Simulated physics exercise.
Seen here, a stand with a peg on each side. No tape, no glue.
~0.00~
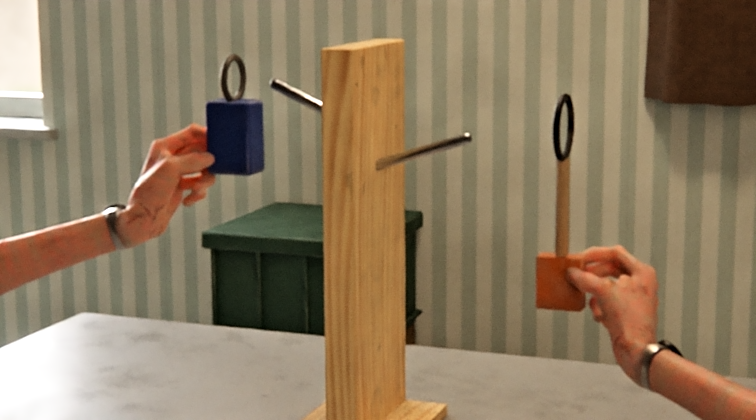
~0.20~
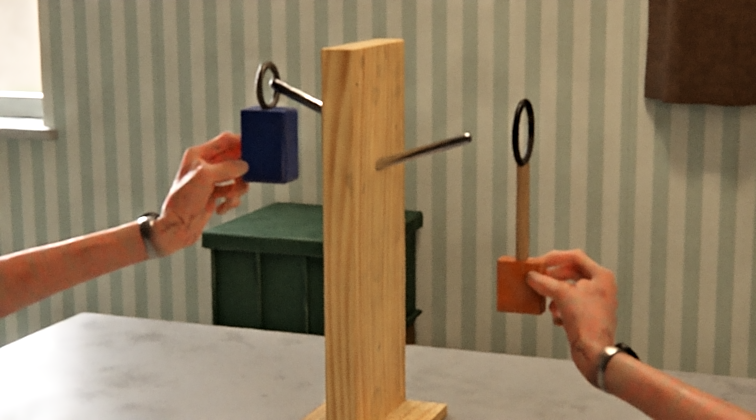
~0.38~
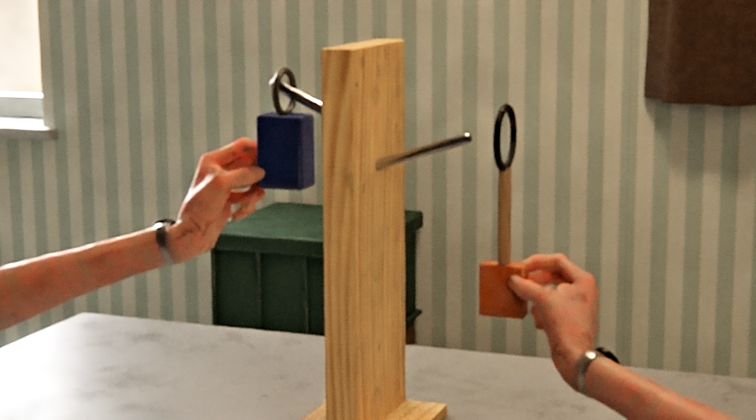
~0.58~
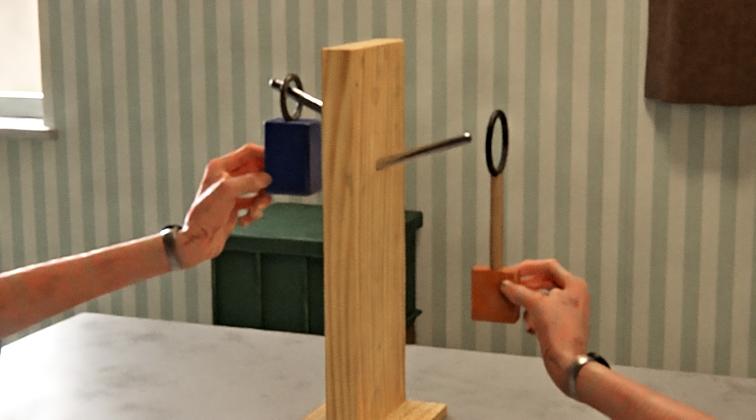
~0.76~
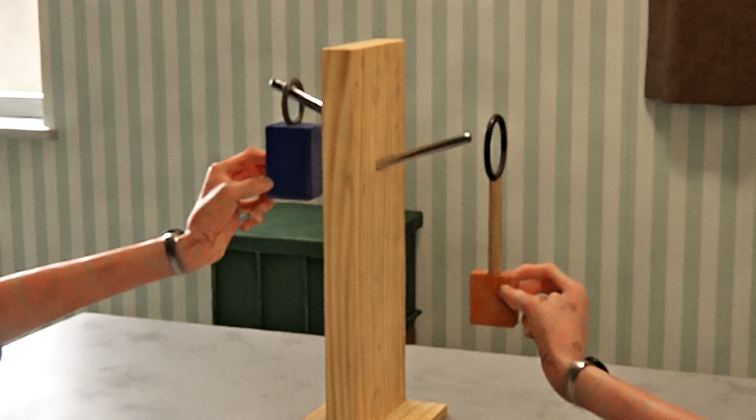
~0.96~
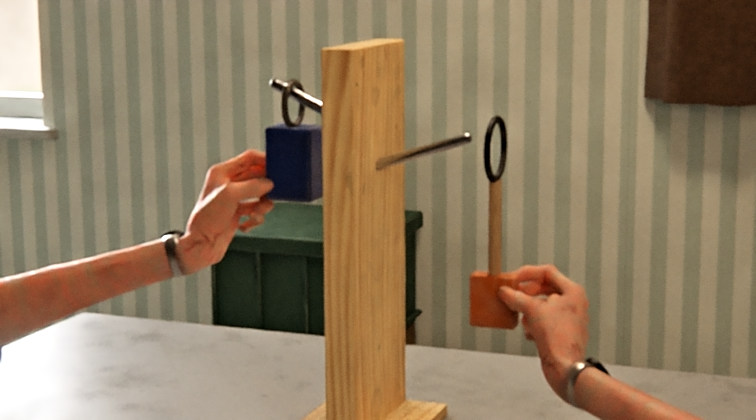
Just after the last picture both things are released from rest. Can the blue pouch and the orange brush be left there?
The blue pouch remains hooked, the orange brush drops to the table.
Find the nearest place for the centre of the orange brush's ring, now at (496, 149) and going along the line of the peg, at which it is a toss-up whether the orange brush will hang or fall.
At about (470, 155).
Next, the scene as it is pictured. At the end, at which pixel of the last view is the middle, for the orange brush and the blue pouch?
About (494, 348), and the other about (322, 158).
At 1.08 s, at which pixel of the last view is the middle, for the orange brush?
At about (495, 251).
After 1.08 s, blue pouch turned 15° from its first pose near (303, 150); orange brush displaced a little near (495, 250).
In the end (2.0 s), the blue pouch stays on its peg, near (322, 158); the orange brush falls off, near (494, 348).
